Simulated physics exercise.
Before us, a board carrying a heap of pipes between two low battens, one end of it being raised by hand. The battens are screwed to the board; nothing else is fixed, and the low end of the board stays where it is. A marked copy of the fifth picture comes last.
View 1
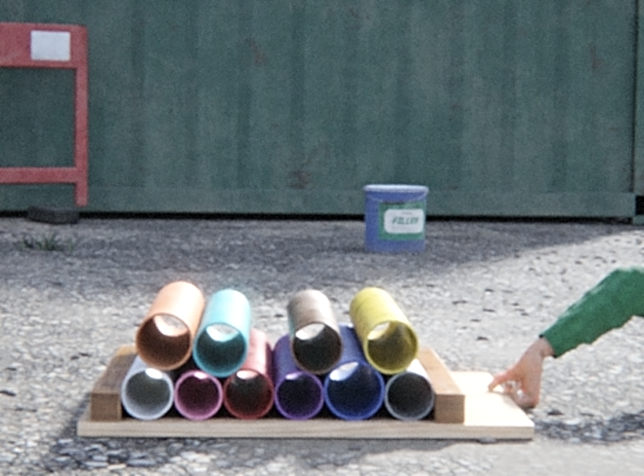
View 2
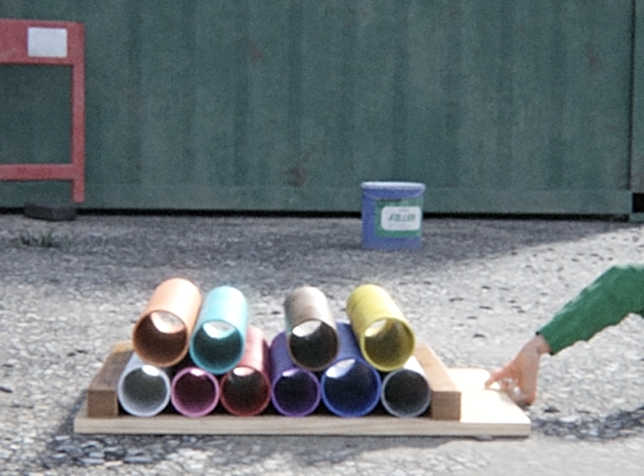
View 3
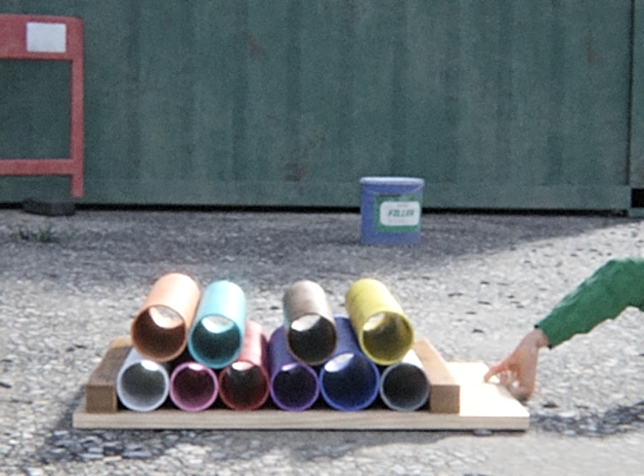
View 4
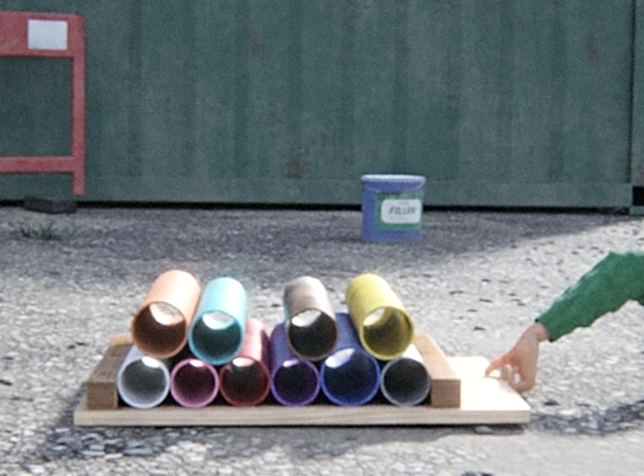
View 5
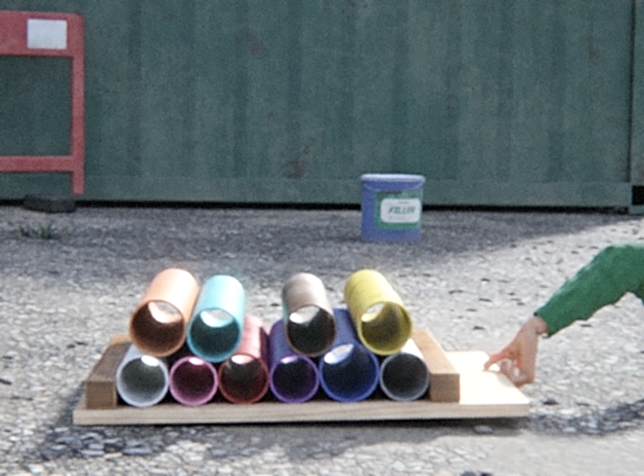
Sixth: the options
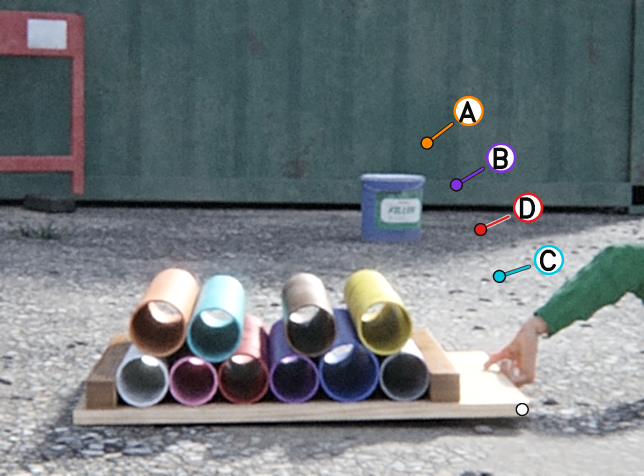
Colourful pipes stacked between wooden battens on a board, staying in place as a green-sleeved hand barely raises the right end.
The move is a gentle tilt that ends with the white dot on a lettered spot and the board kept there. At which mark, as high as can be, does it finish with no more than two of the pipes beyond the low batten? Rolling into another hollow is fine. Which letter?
It can be raised to C.
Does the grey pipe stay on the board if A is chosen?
Yes.
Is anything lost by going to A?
At A: Yes.
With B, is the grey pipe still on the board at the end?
The grey pipe: Yes.
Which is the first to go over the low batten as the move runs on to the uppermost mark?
It is the orange one.
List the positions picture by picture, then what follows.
The first picture shows grey pipe (410, 395); turquoise pipe (221, 349); brown pipe (317, 348).
The second picture shows brown pipe (314, 344); orange pipe (161, 338).
The third picture shows board (298, 379); blue pipe (349, 381); grey pipe (405, 386); purple pipe (294, 386).
The fourth picture shows board (299, 375); white pipe (143, 382); pink pipe (194, 383).
The fifth picture shows board (298, 371); white pipe (142, 380); pink pipe (193, 381).
On the copy, A at (427, 143); B at (456, 185); C at (500, 276); D at (480, 229); the white dot at (522, 409).
On C. First, board at 18°.
Then, board at 19°.
Finally, board at 19°, two over the low batten (turquoise, orange).
By contrast, A three over the low batten (turquoise, brown, orange); B three over the low batten (turquoise, brown, orange); D three over the low batten (turquoise, brown, orange).
